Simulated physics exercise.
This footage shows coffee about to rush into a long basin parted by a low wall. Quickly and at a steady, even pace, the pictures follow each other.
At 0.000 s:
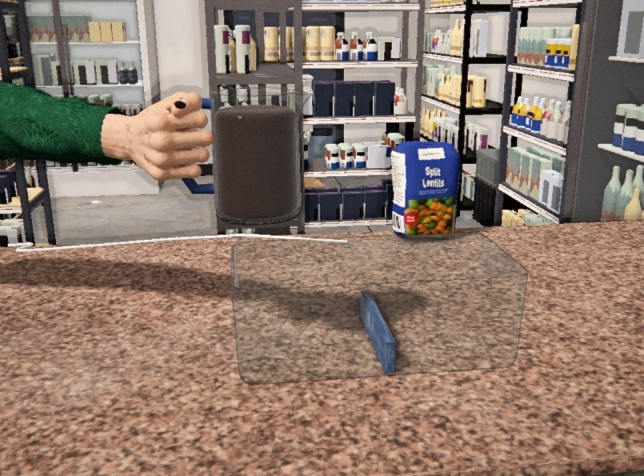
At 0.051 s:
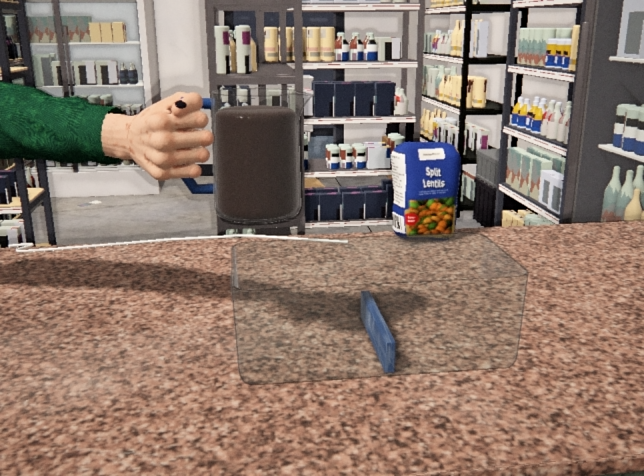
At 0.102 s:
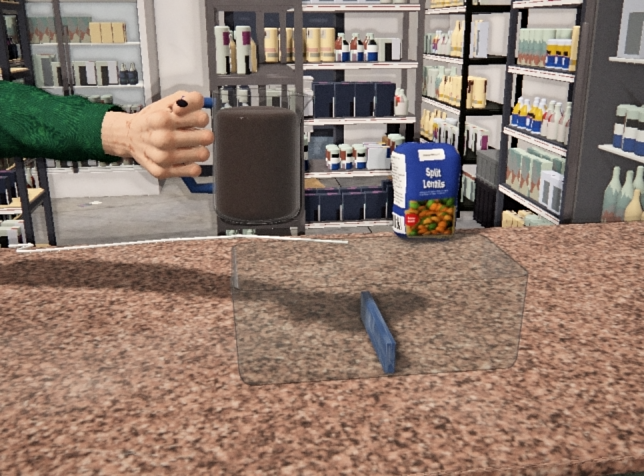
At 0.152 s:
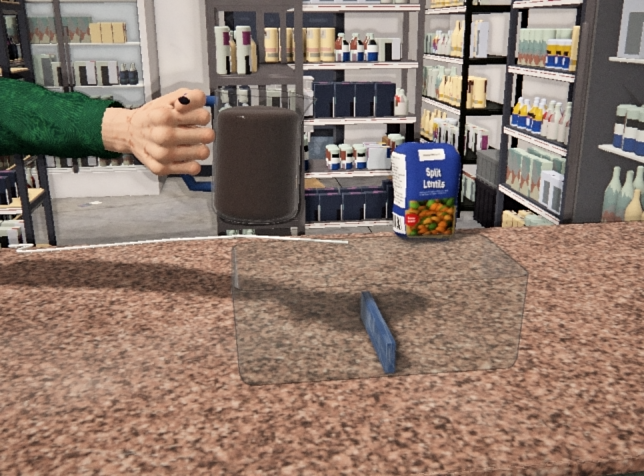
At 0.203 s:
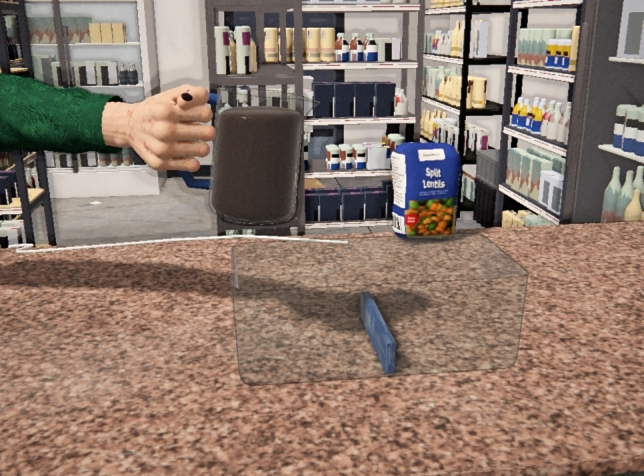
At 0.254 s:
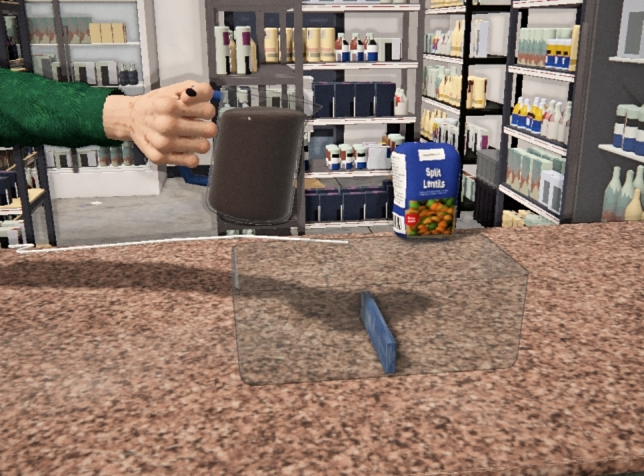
In a shop, a green-sleeved hand held a dark container above a speckled counter, beside a clear basin with a low blue divider and a lentil packet, then slowly tilted it slightly to the right.
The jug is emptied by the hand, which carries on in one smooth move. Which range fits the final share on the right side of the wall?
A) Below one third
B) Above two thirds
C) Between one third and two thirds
Between one third and two thirds.
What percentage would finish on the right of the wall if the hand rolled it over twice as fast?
40 per cent or thereabouts.
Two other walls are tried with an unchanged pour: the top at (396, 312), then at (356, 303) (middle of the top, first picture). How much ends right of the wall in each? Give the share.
About 15 per cent, then about 80 per cent.
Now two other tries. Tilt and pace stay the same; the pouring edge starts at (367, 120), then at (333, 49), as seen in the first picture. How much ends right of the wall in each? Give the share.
About 95 per cent, then about 90 per cent.
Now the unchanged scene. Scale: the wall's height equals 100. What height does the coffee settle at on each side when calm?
I'd say close to 30 per cent on the left side and 50 on the right.
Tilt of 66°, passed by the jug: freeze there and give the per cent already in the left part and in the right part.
Reading: Left some 0 %, right some 5 %.
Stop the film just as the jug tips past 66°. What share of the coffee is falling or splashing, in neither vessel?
Something close to 10 percent of it.
A moment on, the jug is tipped part way and 86 per cent is still to pour, 0 is left of the wall and 3 right of it.
Next, the jug is tipped right over and 35 per cent is still to pour, 9 is left of the wall and 38 right of it.
Then the jug is tipped right over and 2 per cent is still to pour, 39 is left of the wall and 56 right of it.
Later the jug is tipped right over and 0 per cent is still to pour, 42 is left of the wall and 57 right of it.
In the end 42 per cent lies left of the wall, 57 right of it and 1 outside.
